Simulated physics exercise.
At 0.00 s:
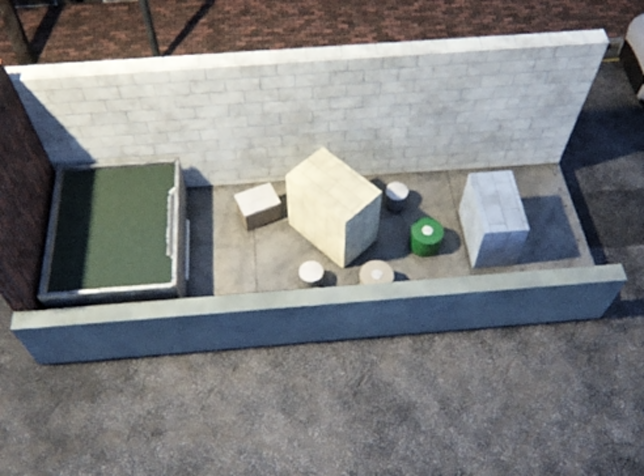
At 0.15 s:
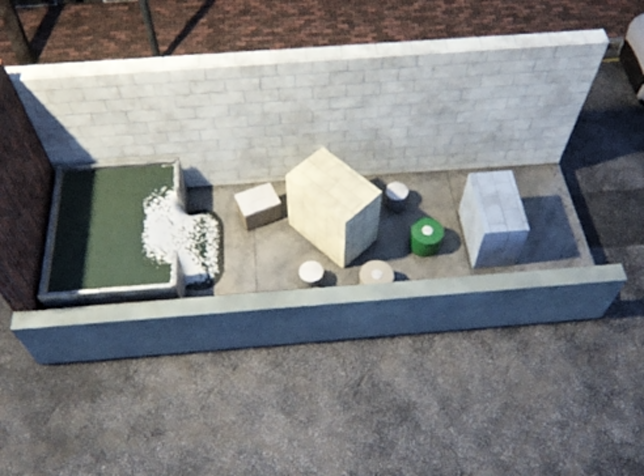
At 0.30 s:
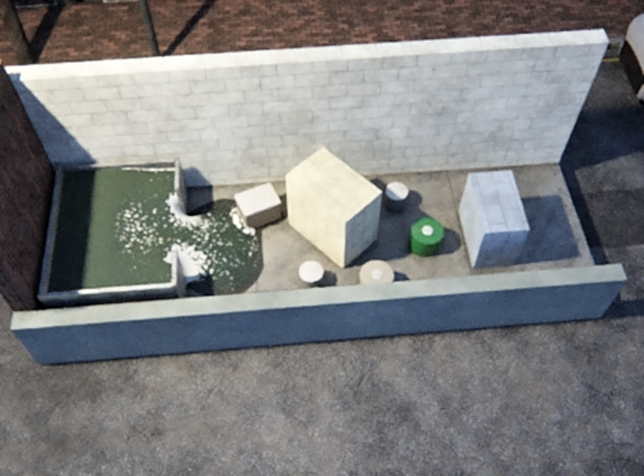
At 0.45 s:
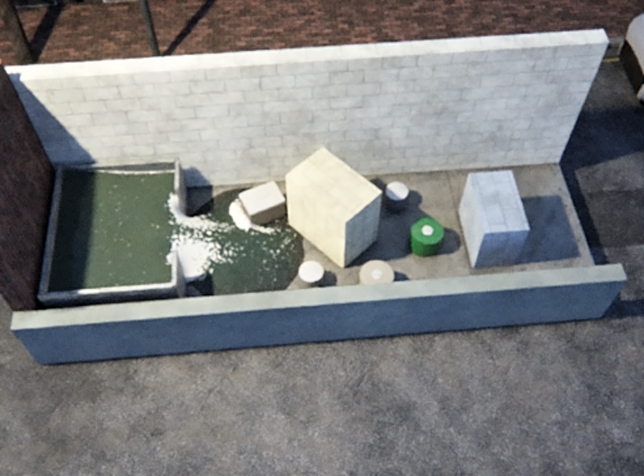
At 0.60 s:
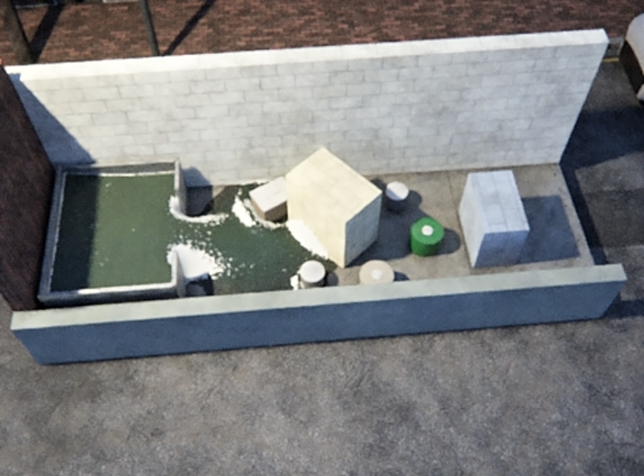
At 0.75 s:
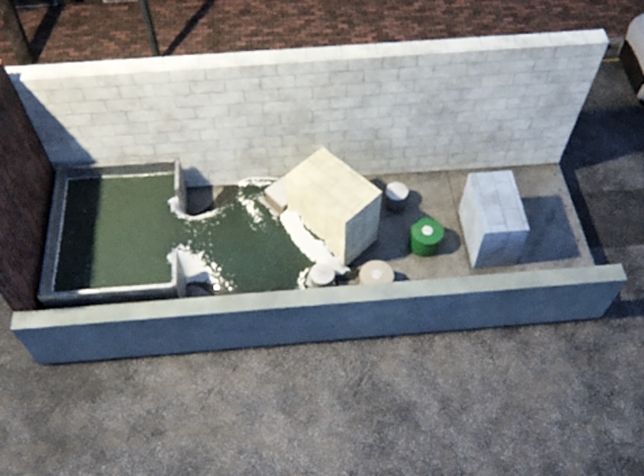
In the video, green water bursts through an opening in the right side of a walled tank and spreads rightward along the passage, foaming around a small box, then a large block and a white pail, while the green tub stays still.
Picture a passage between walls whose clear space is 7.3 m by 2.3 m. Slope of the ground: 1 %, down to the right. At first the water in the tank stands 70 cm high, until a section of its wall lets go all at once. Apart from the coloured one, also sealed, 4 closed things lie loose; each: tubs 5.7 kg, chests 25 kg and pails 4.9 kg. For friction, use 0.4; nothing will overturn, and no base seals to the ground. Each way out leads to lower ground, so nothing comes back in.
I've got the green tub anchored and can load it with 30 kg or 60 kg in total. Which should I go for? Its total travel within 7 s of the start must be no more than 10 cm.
You need 60 kg.
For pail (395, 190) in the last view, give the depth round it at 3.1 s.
Depth: Near 9 cm.
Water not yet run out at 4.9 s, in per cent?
Close to 82 in a hundred parts remain.
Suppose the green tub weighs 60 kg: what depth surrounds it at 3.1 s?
Around 11 cm.
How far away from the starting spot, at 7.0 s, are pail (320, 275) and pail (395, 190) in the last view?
First one: Washed out; second one: 50 cm.
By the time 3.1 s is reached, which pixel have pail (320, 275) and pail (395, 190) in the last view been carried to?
Somewhere around (485, 273) and (432, 210).
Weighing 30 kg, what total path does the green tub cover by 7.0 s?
30 cm, roughly.
After 1.4 s the green tub would be 0 cm from its start with 30 kg and 0 cm from its start with 60 kg; 1 cm of water round it then.
After 3.1 s the green tub would be 27 cm from its start with 30 kg and 1 cm from its start with 60 kg; 11 cm of water round it then.
After 4.9 s the green tub would be 29 cm from its start with 30 kg and 1 cm from its start with 60 kg; 10 cm of water round it then.
After 7.0 s the green tub would be 28 cm from its start with 30 kg and 1 cm from its start with 60 kg; 9 cm of water round it then.
